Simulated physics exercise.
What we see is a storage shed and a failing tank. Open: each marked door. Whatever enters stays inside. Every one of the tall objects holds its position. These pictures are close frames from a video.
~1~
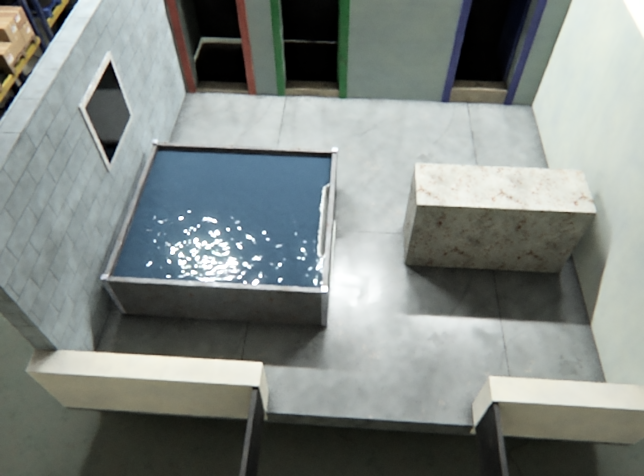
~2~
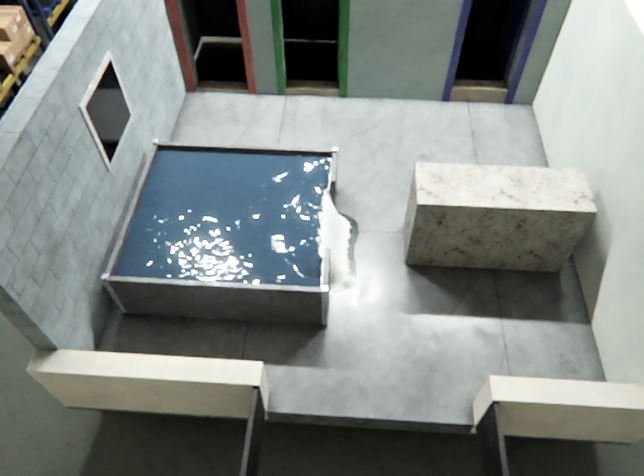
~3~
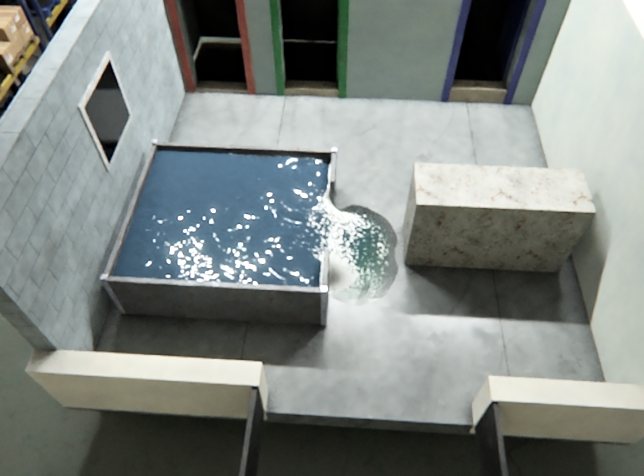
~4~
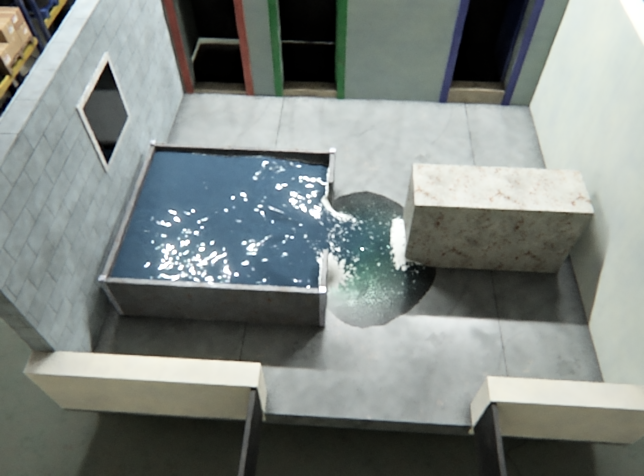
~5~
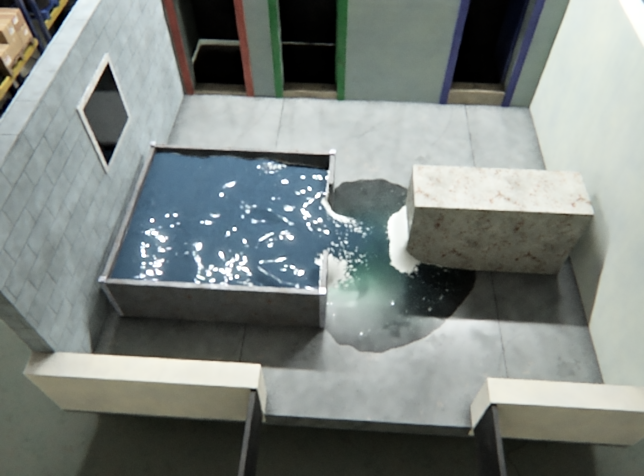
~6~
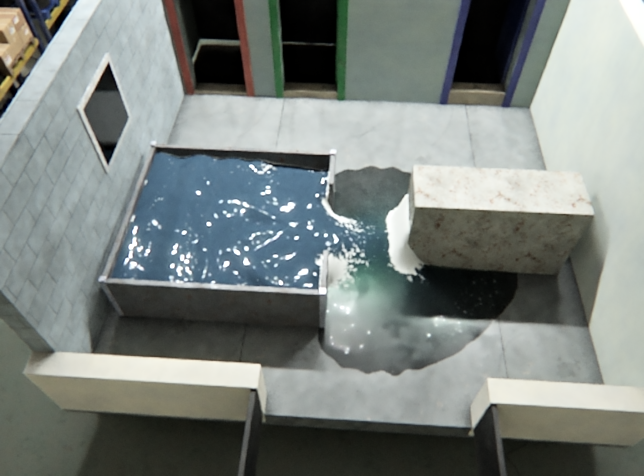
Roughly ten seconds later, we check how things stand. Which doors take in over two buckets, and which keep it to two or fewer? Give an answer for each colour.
The blue door keeps it to two or fewer; the green door keeps it to two or fewer; the red door takes in over two.
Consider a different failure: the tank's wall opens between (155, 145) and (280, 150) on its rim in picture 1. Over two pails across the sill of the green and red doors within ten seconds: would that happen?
Green door: Exceeds it; red door: Exceeds it.
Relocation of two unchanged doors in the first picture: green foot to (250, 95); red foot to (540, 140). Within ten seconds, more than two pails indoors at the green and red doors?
The green one never reaches the limit, and the red one spills past the mark.
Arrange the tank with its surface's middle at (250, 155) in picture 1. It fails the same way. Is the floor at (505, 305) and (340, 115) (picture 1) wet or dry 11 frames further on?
Bone-dry, bone-dry.
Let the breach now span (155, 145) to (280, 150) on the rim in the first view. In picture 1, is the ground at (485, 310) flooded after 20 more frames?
Spot status: Not reached.
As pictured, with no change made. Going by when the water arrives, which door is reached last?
That would be the red-painted one.
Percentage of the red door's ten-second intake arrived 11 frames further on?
Approximately 0 per cent.
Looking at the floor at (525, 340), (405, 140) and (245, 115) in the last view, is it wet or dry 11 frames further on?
Result, in order: Waterlogged / waterlogged / unflooded.
A moment on, water covers 40 % of the floor; the blue door not reached, the green door not reached, the red door not reached.
Next, water covers 60 % of the floor; the blue door wet at the sill, nothing in, the green door not reached, the red door not reached.
Then, water covers 65 % of the floor; the blue door wet at the sill, nothing in, the green door wet at the sill, nothing in, the red door wet at the sill, nothing in.
Later, water covers 80 % of the floor; the blue door wet at the sill, nothing in, the green door wet at the sill, nothing in, the red door under two buckets in.
In the end, water covers 90 % of the floor; the blue door wet at the sill, nothing in, the green door wet at the sill, nothing in, the red door over two buckets in.
